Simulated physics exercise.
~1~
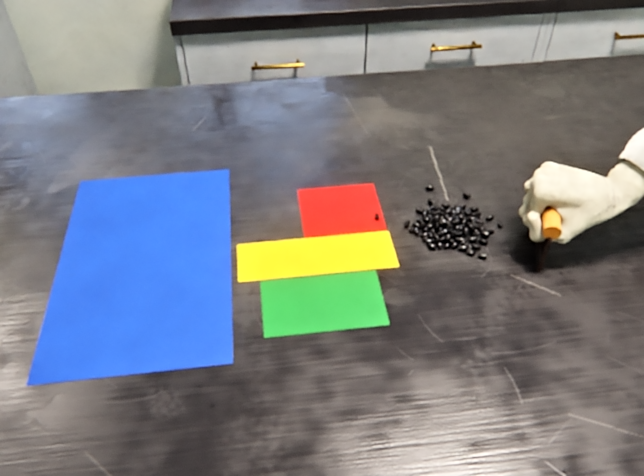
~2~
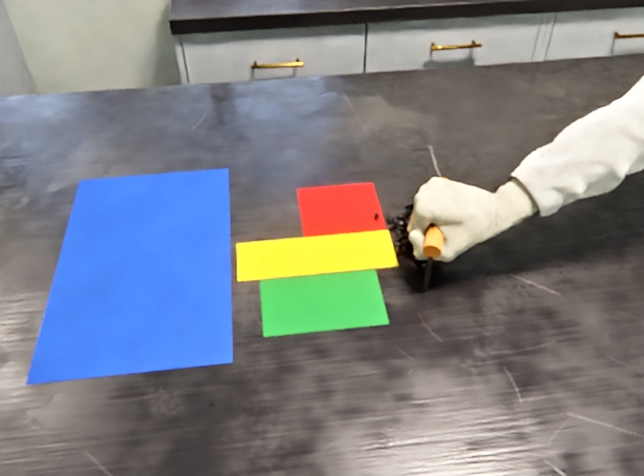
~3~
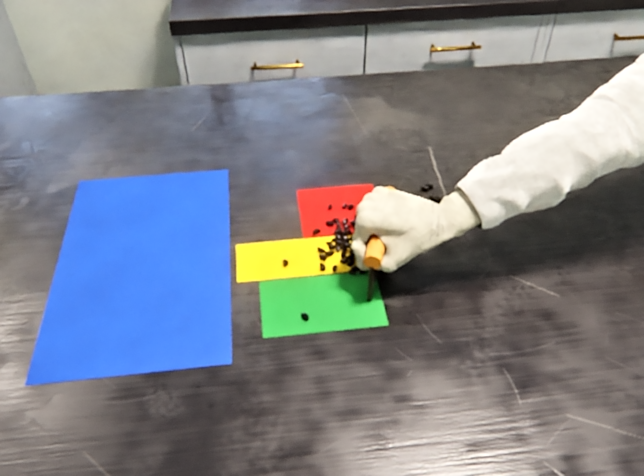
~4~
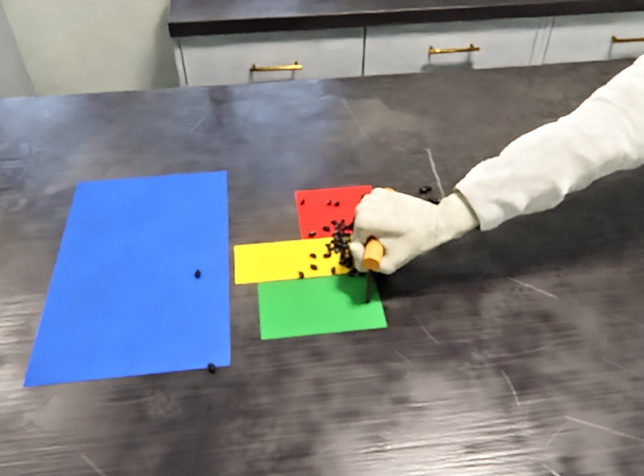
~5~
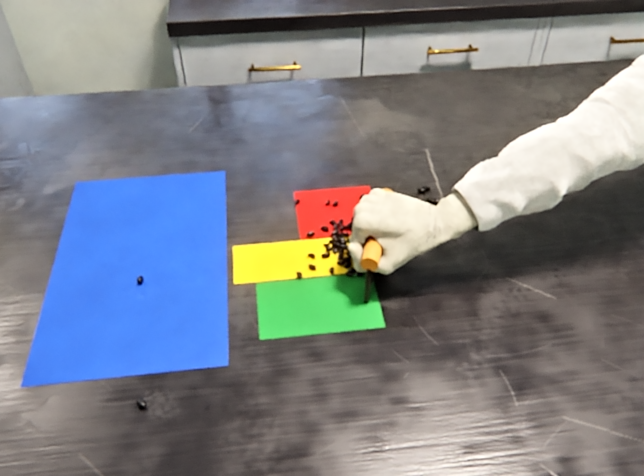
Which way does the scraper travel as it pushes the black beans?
The scraper travels to the left, carrying the beans from the bare table toward the coloured mats.
